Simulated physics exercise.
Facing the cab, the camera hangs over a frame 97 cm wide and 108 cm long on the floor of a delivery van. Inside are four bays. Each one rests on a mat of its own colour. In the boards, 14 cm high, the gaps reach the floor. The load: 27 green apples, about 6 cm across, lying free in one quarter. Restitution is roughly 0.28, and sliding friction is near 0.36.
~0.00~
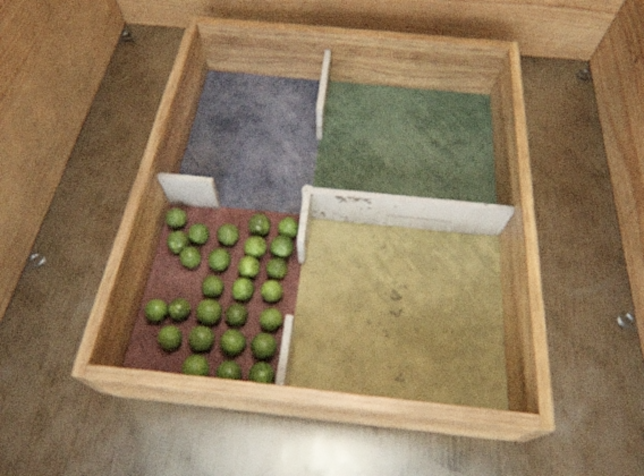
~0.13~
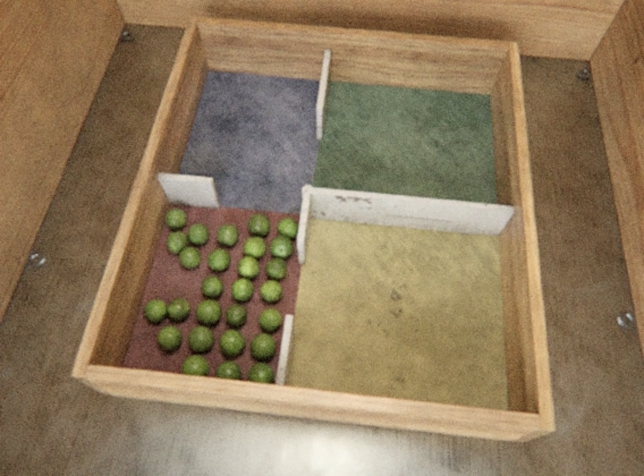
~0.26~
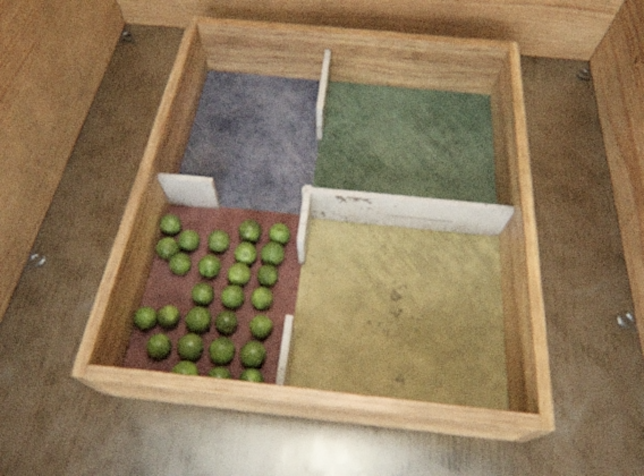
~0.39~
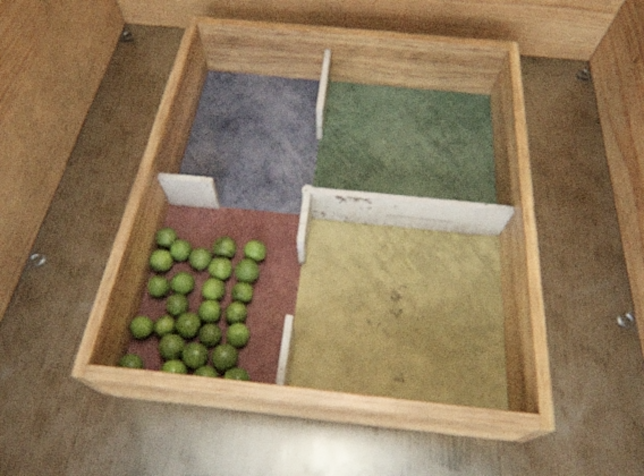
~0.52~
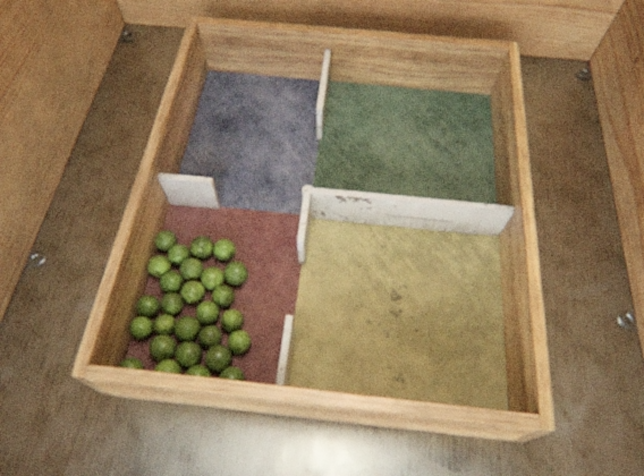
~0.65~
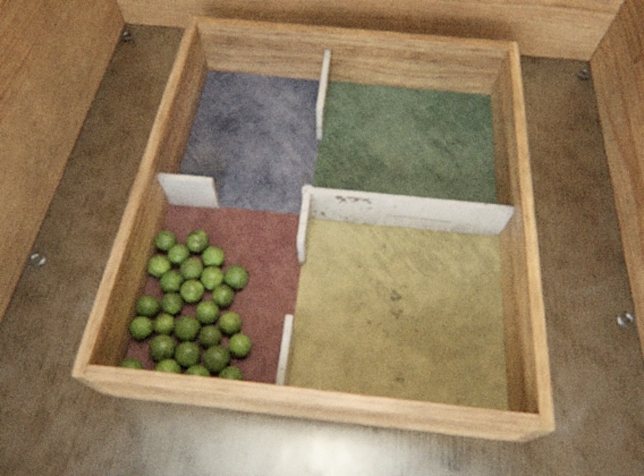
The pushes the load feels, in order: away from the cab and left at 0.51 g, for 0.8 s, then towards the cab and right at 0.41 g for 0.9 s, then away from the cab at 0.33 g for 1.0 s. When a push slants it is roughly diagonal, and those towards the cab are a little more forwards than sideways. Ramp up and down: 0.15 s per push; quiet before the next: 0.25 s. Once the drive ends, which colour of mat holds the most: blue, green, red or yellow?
The red one.
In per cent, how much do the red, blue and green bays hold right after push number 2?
Red 20, blue 50, green 10 %.
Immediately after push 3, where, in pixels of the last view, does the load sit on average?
Roughly (292, 312).
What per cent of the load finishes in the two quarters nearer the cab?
Some 20 %.
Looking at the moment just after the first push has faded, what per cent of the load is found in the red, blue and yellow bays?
Red at 100, blue at 0, yellow at 0 in a hundred.
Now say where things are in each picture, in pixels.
In the first frame, middle of the blue mat (253, 136); middle of the green mat (407, 150); middle of the red mat (219, 294); middle of the yellow mat (401, 313); 27 in the red bay; the apple farthest behind, in the direction of the first push, is at (289, 228).
In the second frame, 27 in the red bay; the apple farthest behind, in the direction of the first push, is at (288, 229).
In the third frame, 27 in the red bay; the apple farthest behind, in the direction of the first push, is at (279, 234).
In the fourth frame, 27 in the red bay; the apple farthest behind, in the direction of the first push, is at (255, 251).
In the fifth frame, 27 in the red bay; the apple farthest behind, in the direction of the first push, is at (225, 250).
In the sixth frame, 27 in the red bay; the apple farthest behind, in the direction of the first push, is at (237, 277).
After push 1 (1.04 s), 27 in the red bay.
After push 2 (2.19 s), 5 in the red bay, 14 in the blue bay, 3 in the green bay and 5 in the yellow bay.
After push 3 (3.44 s), 17 in the red bay, 1 in the blue bay, 4 in the green bay and 5 in the yellow bay.
Final count (at 4.00 s), 17 in the red bay, 1 in the blue bay, 4 in the green bay and 5 in the yellow bay.
